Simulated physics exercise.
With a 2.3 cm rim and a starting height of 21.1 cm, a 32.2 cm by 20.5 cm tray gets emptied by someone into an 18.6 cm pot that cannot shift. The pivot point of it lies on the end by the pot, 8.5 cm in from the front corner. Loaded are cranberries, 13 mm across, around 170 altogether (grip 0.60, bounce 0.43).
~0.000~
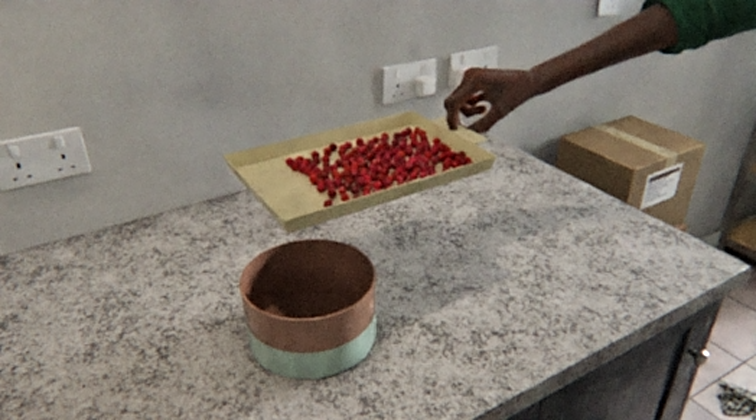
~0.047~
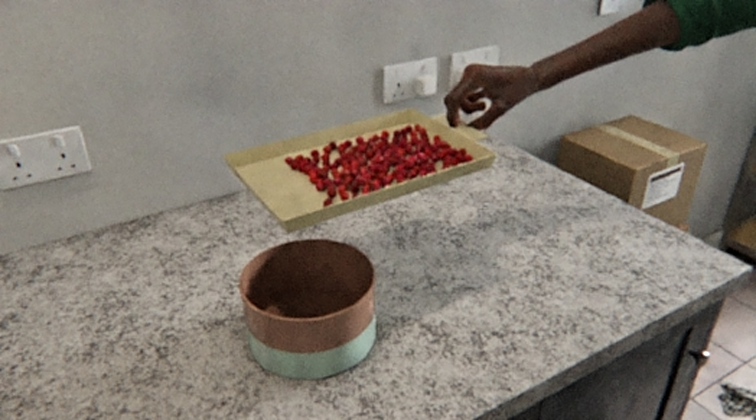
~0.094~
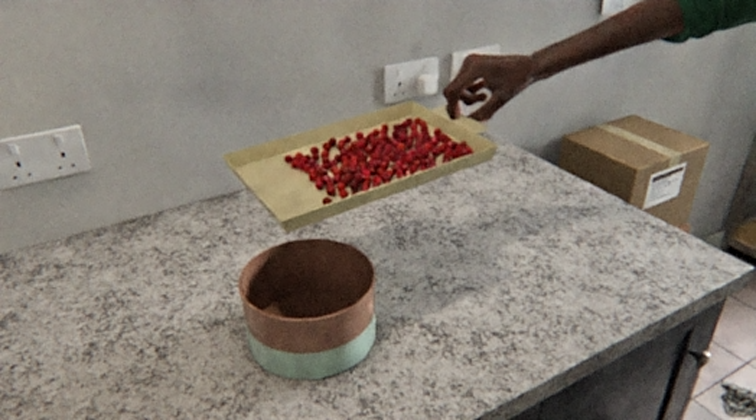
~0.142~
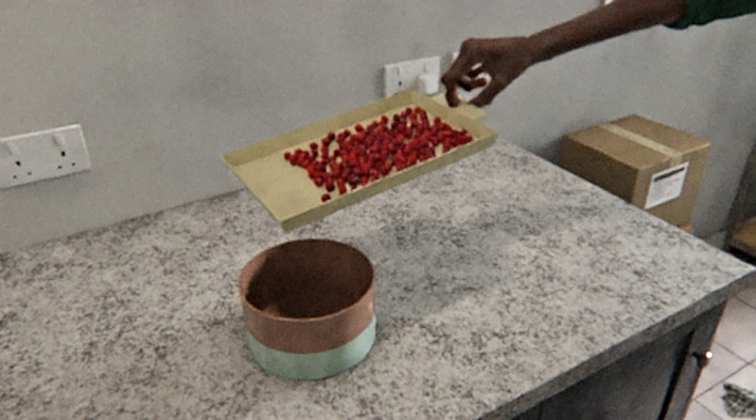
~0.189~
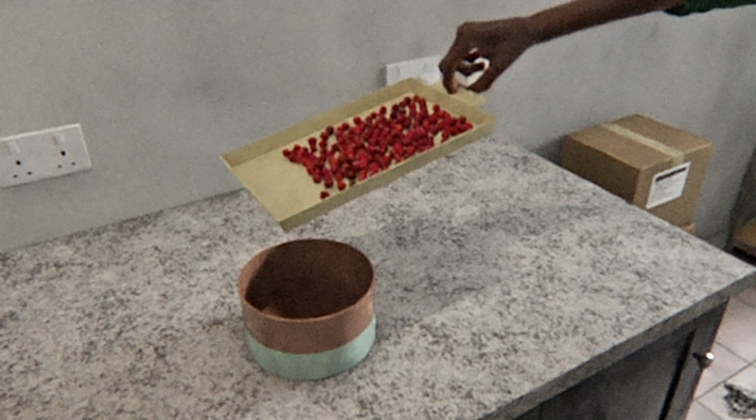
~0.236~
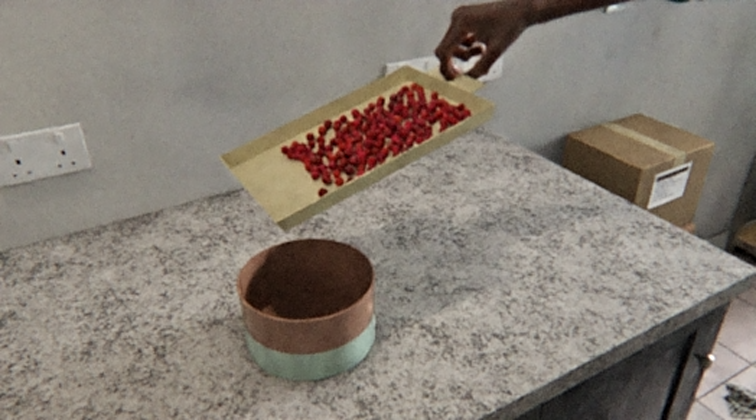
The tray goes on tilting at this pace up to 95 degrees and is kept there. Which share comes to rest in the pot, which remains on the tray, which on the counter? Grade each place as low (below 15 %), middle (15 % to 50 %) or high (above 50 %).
Pot - low; left on the tray - low; counter - high.
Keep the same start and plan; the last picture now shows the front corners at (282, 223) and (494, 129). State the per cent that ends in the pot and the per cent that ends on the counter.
Split: Pot = 60, counter = 40.
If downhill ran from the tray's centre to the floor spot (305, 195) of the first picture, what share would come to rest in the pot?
Something like 25 per cent of the pieces.
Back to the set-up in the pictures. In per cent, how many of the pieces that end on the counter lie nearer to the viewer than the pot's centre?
About 10 percent of the spill.
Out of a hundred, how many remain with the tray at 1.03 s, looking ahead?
Estimate: Near 70 in a hundred.
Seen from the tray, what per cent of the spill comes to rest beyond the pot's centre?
That comes to roughly 100 percent.
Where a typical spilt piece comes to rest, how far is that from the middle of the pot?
Some 20 cm.
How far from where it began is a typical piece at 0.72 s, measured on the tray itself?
About 14 cm.
After 0.72 s, tilt 53 degrees; the tray holds 100 %, the pot 0 %.
After 1.03 s, tilt 78 degrees; the tray holds 70 %, the pot 0 %.
Then, at 1.45 s, tilt 95 degrees; the tray holds 15 %, the pot 5 %.
In the end, at 2.4 s, pot 5 %, tray 0 %, counter 95 %.
